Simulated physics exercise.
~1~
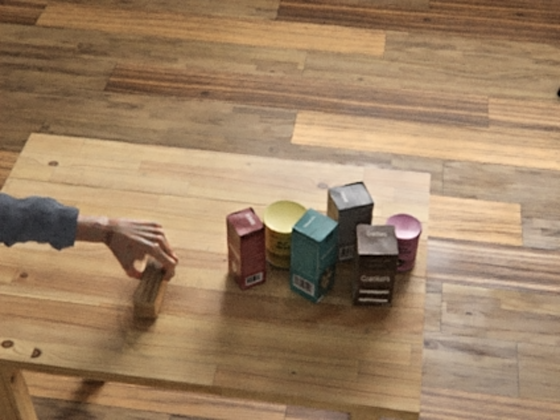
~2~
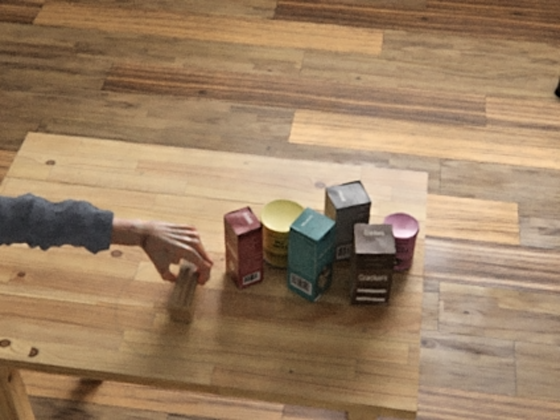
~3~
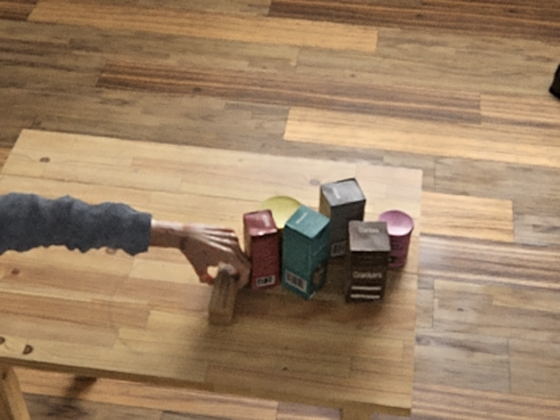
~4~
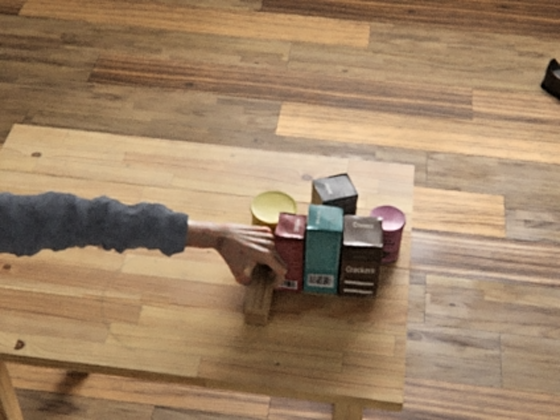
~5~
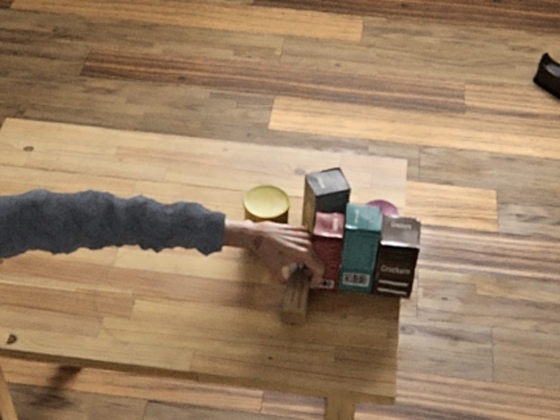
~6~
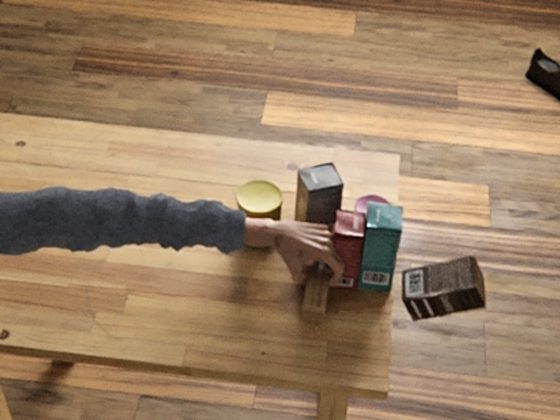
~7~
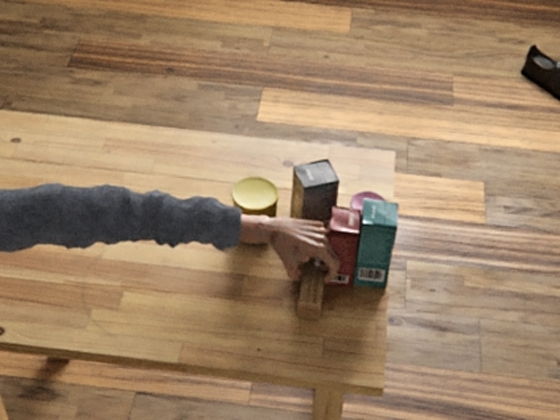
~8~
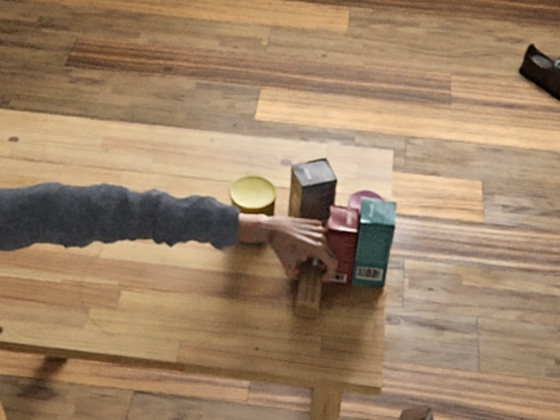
In the video, a hand slides a small wooden block rightward across a table into a cluster of cartons and tins, pushing the red, turquoise and brown cartons along until the brown one falls off the right edge, while the red and turquoise cartons stay upright near the edge.
